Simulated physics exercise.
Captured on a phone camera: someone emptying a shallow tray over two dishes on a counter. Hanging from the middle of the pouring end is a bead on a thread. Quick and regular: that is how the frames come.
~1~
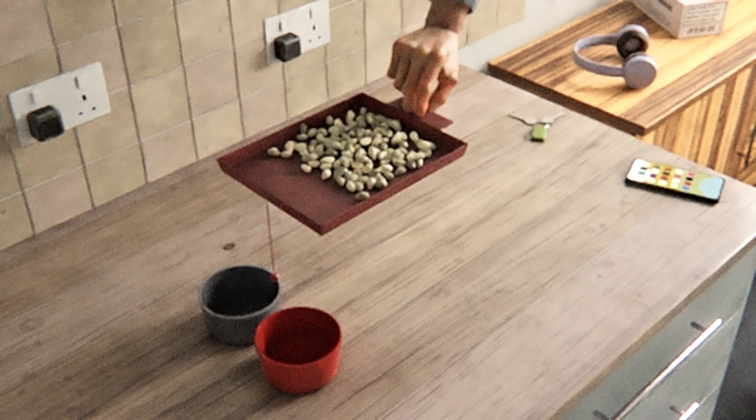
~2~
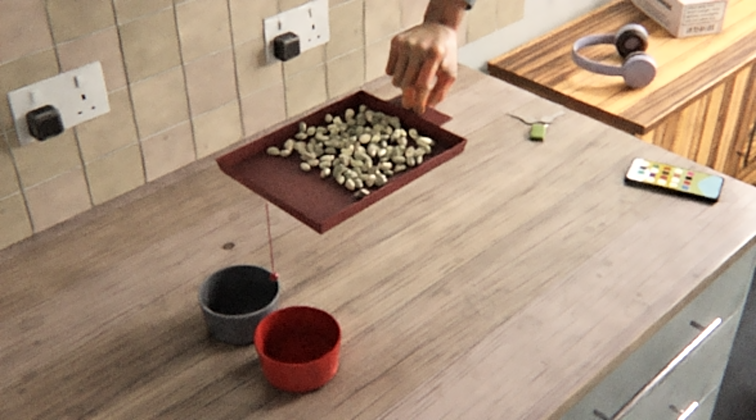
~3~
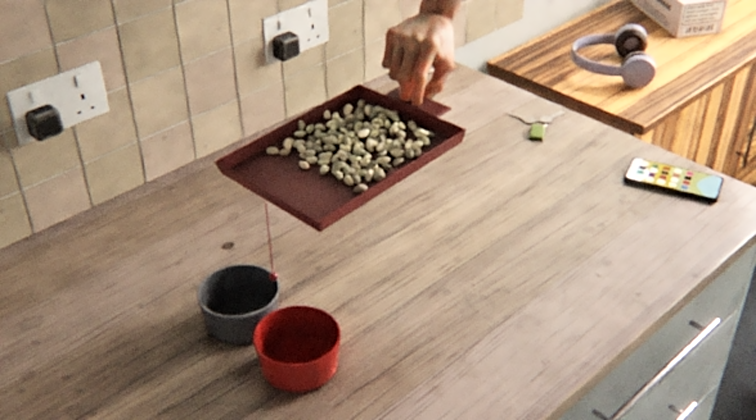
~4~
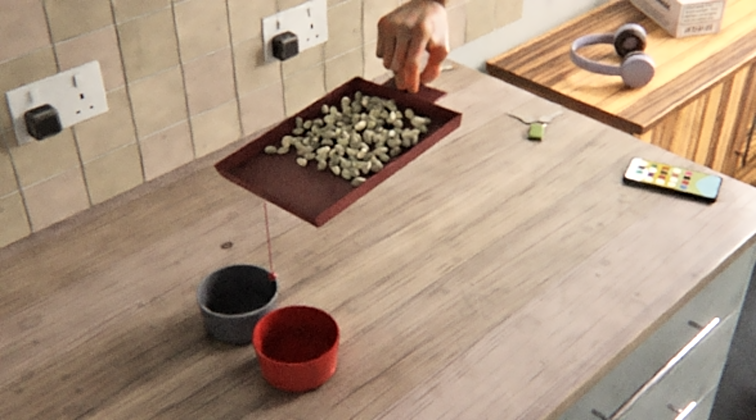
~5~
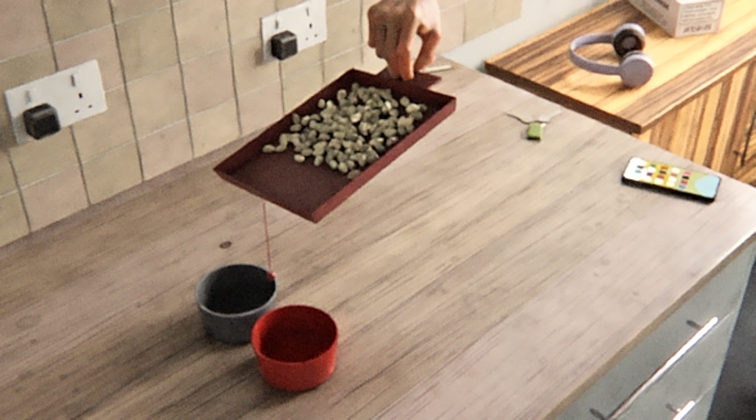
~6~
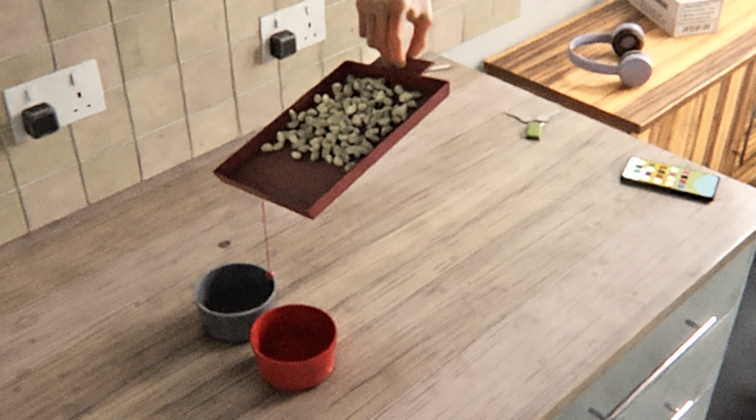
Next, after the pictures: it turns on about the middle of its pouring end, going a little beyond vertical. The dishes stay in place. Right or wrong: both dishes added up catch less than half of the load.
Right, they catch less than half.
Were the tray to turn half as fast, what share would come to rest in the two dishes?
Estimate: Some 20 %.
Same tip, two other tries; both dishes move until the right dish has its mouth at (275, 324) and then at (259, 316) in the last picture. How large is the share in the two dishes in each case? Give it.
In order: 40 percent and 40 percent.
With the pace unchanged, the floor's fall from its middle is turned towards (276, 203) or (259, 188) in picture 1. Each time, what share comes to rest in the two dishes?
Case one 70 %; case two 40 %.
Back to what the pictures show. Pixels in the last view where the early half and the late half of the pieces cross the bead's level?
First part (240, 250), rest (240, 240).
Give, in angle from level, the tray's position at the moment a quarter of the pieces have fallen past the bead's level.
About 110 degrees.
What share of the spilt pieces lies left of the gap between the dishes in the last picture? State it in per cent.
Estimate: Roughly 80 %.
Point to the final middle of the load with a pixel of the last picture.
I'd say the middle ends up at about (229, 282).
Just after the last frame, tray tipped steeply; almost all on the tray; just a few in the air.
A moment on, tray tipped past a quarter turn; roughly half on the tray; about a tenth in the left dish; roughly a quarter outside both; roughly a quarter in the air.
Further on, tray tipped past a quarter turn; roughly a quarter in the left dish; the larger part outside both.
When it is over, tray tipped past a quarter turn; not one in the right dish; roughly a quarter in the left dish; the larger part outside both.
